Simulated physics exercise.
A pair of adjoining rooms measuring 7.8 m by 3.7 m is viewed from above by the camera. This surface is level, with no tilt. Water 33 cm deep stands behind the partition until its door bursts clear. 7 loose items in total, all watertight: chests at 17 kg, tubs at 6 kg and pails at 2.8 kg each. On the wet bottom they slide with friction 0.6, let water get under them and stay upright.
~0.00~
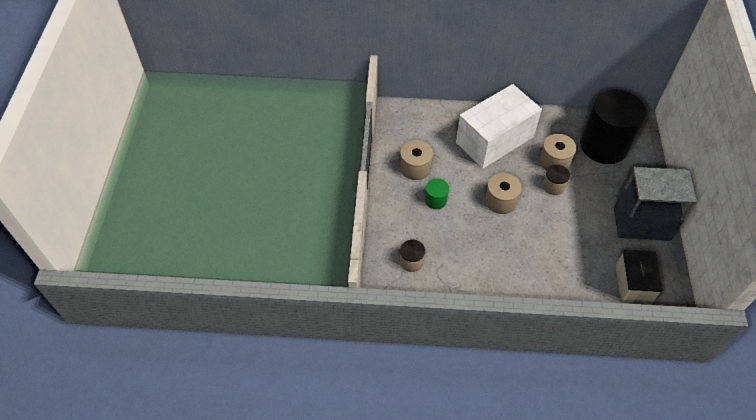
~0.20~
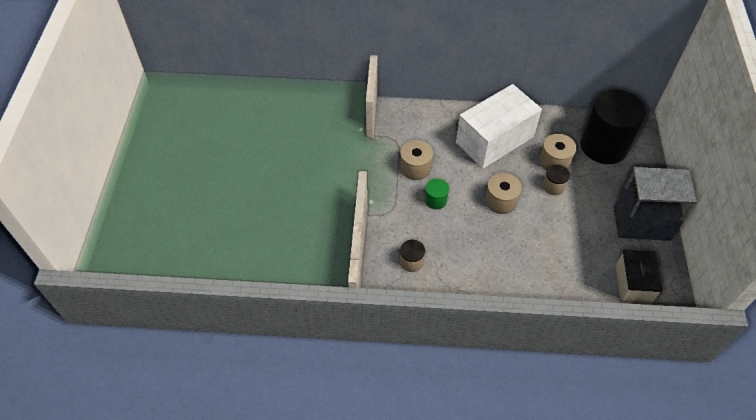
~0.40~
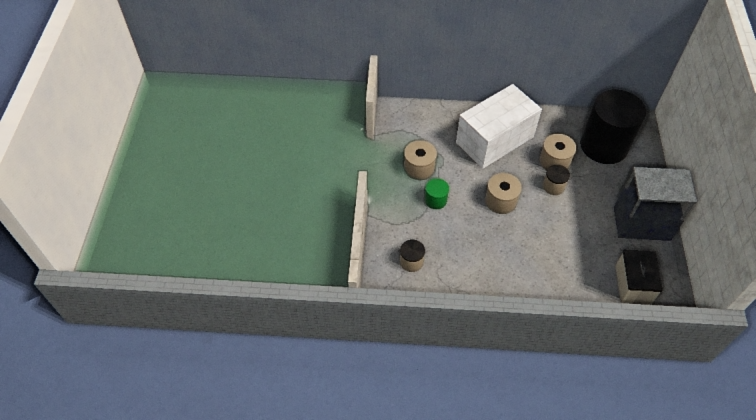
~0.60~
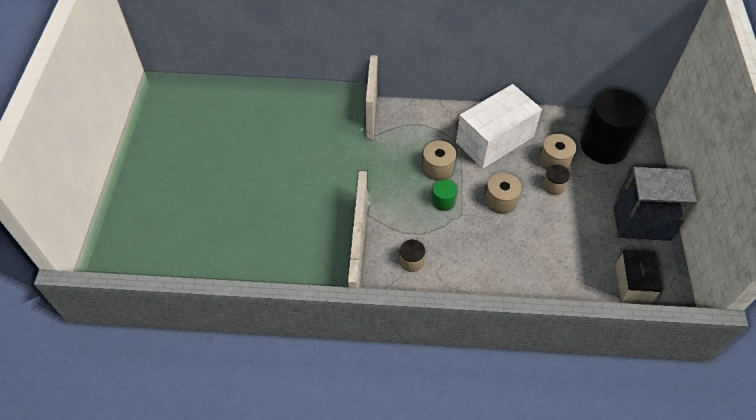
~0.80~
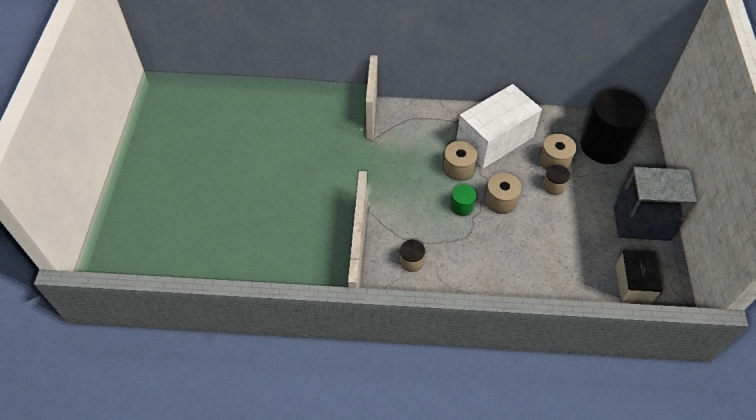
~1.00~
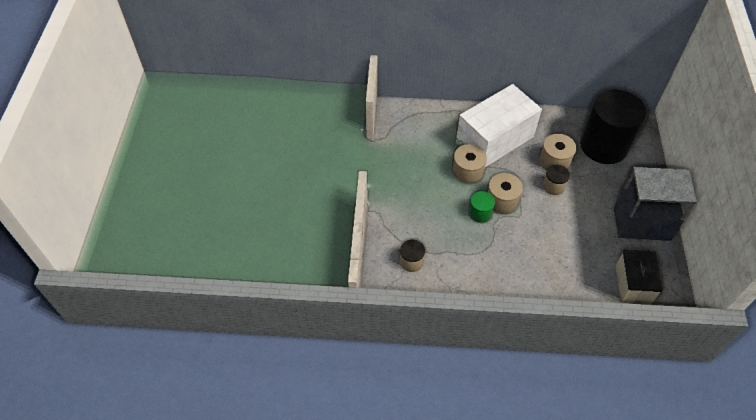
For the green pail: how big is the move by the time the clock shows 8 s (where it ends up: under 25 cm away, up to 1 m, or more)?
Afterwards it is well out of place.
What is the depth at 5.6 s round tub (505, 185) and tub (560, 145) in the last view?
About 16 and 4 cm.
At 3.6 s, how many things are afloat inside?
Count: 6.
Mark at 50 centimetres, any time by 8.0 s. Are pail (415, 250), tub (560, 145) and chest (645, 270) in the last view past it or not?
Well, the first one's not that far, the next one's too far and the last one's too far.
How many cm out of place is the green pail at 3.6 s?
By that time, close to 350 cm.
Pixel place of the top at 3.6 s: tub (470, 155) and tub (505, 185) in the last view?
Roughly (643, 292), then roughly (637, 261).
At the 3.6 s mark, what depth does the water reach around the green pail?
Roughly 15 cm deep.
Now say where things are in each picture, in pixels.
The green pail at (438, 188) rests on the ground; 12.8 m2 under water; 0 of 7 have shifted, in the first picture.
The green pail at (438, 188), on the bottom; 13.3 m2 under water; 0 of 7 have shifted, in the second picture.
The green pail at (438, 188) rests on the ground; 13.9 m2 under water; 1 of 7 have shifted, in the third picture.
The green pail at (445, 189) rests on the ground, 10 cm from its start; 14.7 m2 under water; 2 of 7 have shifted, in the fourth picture.
The green pail at (464, 194) rests on the ground, 37 cm from its start; water covers 15.6 m2; 2 of 7 have shifted, in the fifth picture.
The green pail at (483, 201), on the bottom, 63 cm from its start; 16.3 m2 under water; 2 of 7 have shifted, in the sixth picture.
After 1.6 s the green pail is near (533, 237), 1.4 m from its start, aground; 1 afloat.
After 3.6 s the green pail is near (697, 303), 3.5 m from its start, afloat; 6 afloat.
After 5.6 s the green pail is near (693, 270), 3.3 m from its start, afloat; 6 afloat.
After 8.0 s the green pail is near (690, 261), 3.3 m from its start, afloat; 7 afloat.
